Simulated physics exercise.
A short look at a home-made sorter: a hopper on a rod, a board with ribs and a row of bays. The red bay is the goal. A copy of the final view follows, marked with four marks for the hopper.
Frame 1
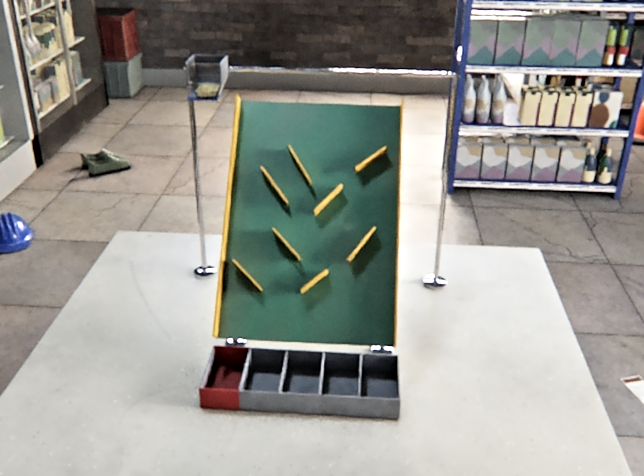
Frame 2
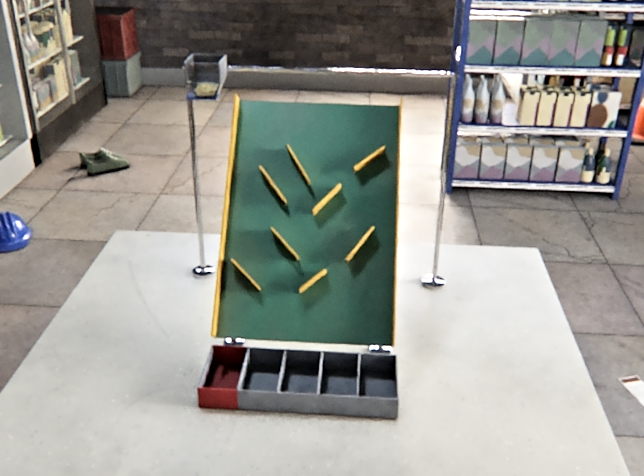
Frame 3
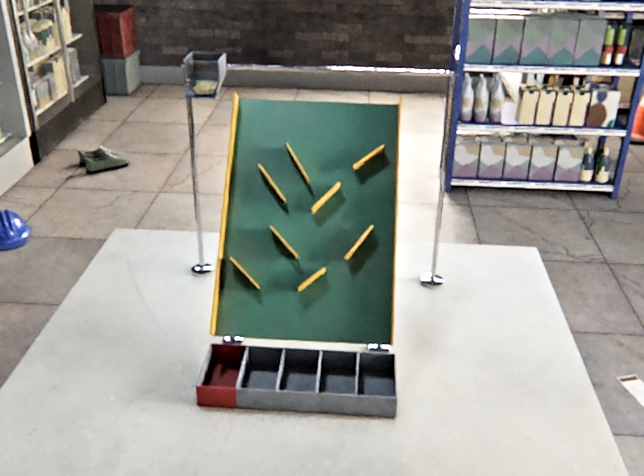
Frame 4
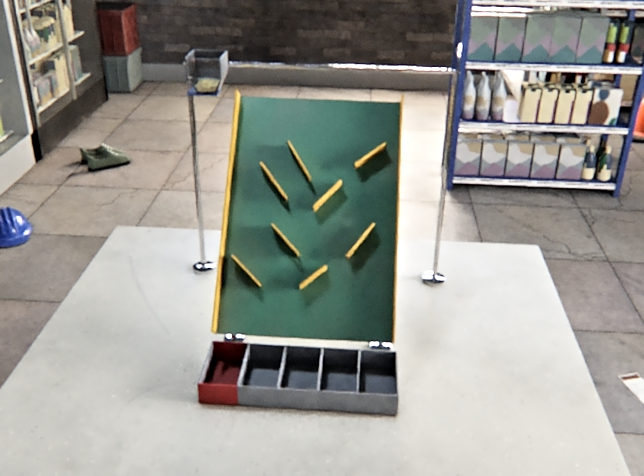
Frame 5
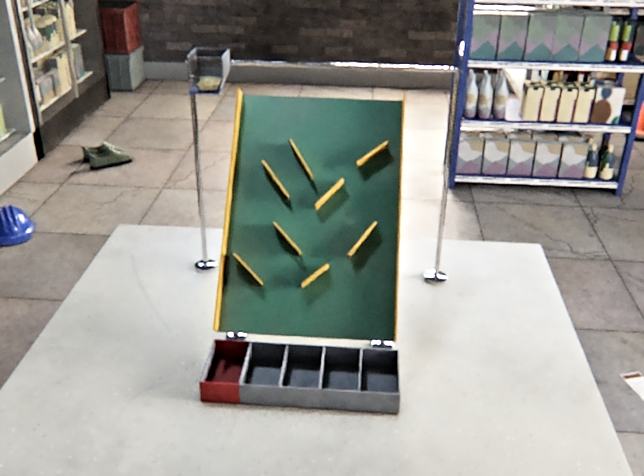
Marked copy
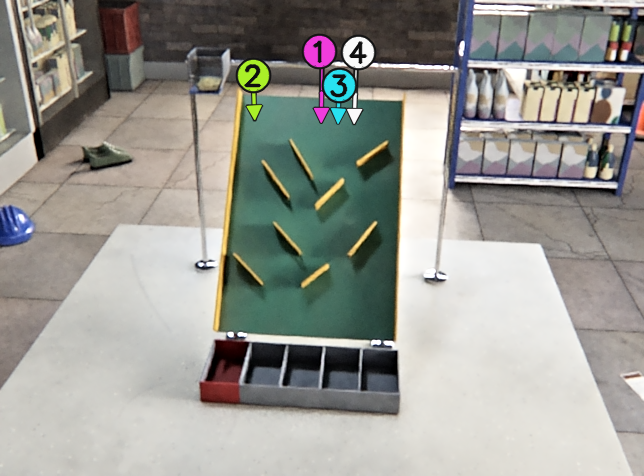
In a shop-like room with grey floor tiles and a dark brick wall, the view looks slightly down on a pale tabletop. A tilted green board with yellow ribs stands above a row of five bays, the leftmost red, while a small hopper hangs from a metal frame at upper left and bottles and cartons line blue shelves at right. Nothing on the board moves; only the camera sways very slightly.
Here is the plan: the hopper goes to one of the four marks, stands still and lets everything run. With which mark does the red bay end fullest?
The answer is mark 2.
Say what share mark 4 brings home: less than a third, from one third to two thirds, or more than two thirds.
Less than a third.
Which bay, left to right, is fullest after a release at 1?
The second from the left.
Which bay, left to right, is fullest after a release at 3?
The second from the left.
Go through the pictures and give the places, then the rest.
Hopper (209, 91), soya beans, door shut, in the first frame.
Ribs (287, 145) to (309, 181), (354, 167) to (385, 146), (260, 166) to (285, 200), in the second frame.
Ribs (312, 209) to (339, 182), (270, 226) to (296, 255), (346, 258) to (372, 225), in the third frame.
Ribs (232, 255) to (259, 284), (300, 286) to (326, 266), in the fourth frame.
Red bay (220, 391), number 1 of 5 from the left, in the fifth frame.
On the marked copy, mark 1 meets the board at (321, 117); mark 2 meets the board at (254, 114); mark 3 meets the board at (338, 118); mark 4 meets the board at (354, 118).
With 1, just a few in the red bay, almost all in other bays.
With 2, roughly a third in the red bay, roughly half in other bays, about a tenth outside the box.
With 3, just a few in the red bay, almost all in other bays, just a few outside the box.
With 4, not one piece in the red bay, almost all in other bays, just a few outside the box.
